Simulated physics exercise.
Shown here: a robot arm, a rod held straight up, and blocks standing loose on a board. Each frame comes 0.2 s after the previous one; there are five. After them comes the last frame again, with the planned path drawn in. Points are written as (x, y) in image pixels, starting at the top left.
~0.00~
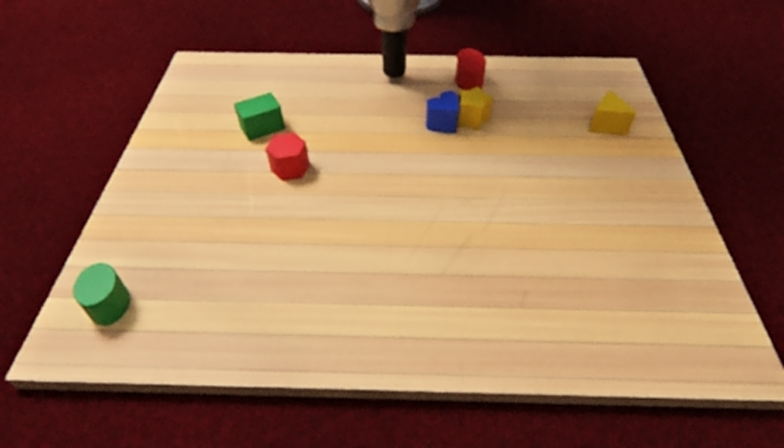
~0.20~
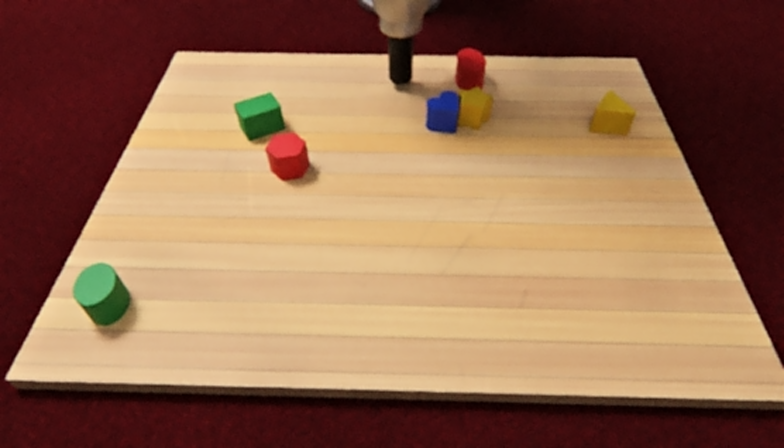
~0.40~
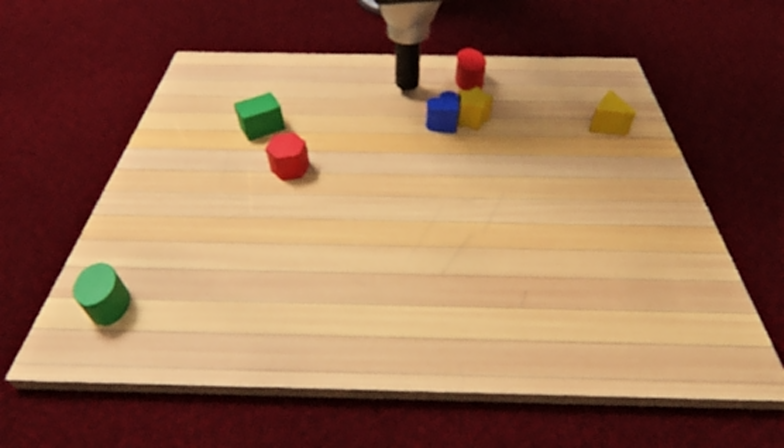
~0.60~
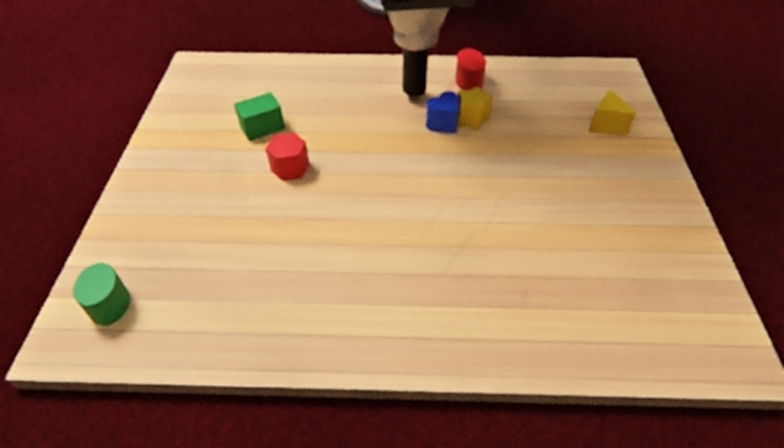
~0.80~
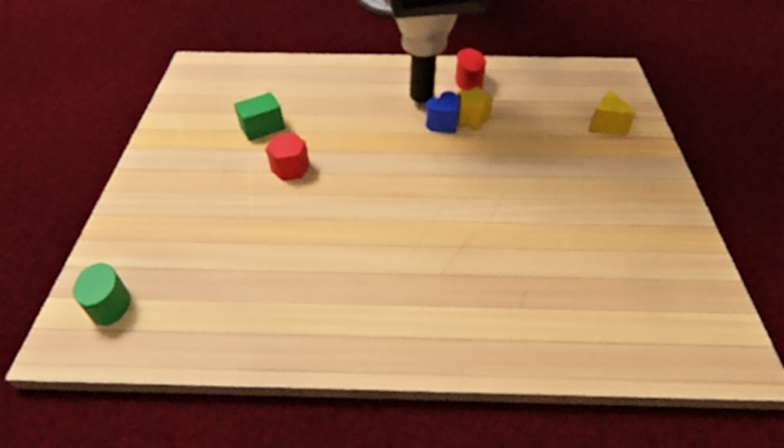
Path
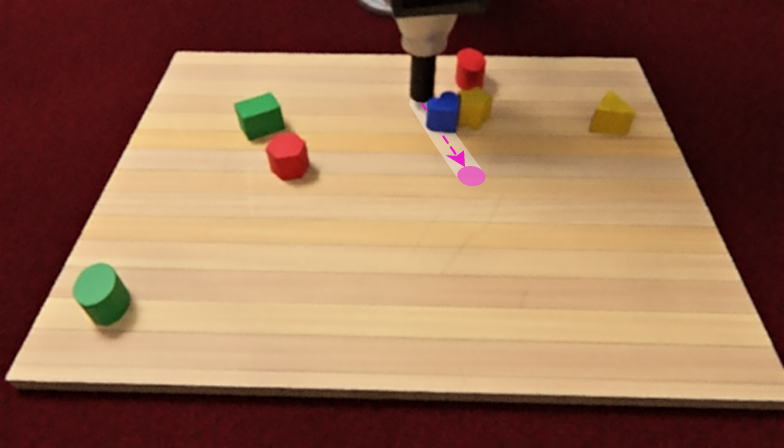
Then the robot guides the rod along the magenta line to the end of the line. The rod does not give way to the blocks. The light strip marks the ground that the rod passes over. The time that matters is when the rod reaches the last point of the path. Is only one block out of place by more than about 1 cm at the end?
Yes, it checks out.
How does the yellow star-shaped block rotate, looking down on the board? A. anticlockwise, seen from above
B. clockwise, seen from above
Choice A: Anticlockwise, seen from above.
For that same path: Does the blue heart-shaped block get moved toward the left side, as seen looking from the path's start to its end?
I'd say yes.
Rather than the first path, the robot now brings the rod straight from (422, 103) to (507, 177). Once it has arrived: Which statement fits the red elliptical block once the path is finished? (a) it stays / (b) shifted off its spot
That would be a.
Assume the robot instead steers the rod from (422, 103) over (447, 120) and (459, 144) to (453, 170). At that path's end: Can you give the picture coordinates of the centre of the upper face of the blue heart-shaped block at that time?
It should be at about (455, 166).
Drawn move, in a line from (422, 103) to (471, 176).
What follows on the original path. One third of the way, rod (437, 118); blue heart-shaped block (456, 114); yellow star-shaped block (477, 99), turned 25° anticlockwise.
Two thirds of the way, rod (453, 142); blue heart-shaped block (477, 137), turned 15° anticlockwise; yellow star-shaped block (477, 99), turned 25° anticlockwise.
At the end, rod (473, 168); blue heart-shaped block (502, 155), turned 45° anticlockwise; red elliptical block still; yellow star-shaped block (477, 99), turned 25° anticlockwise.
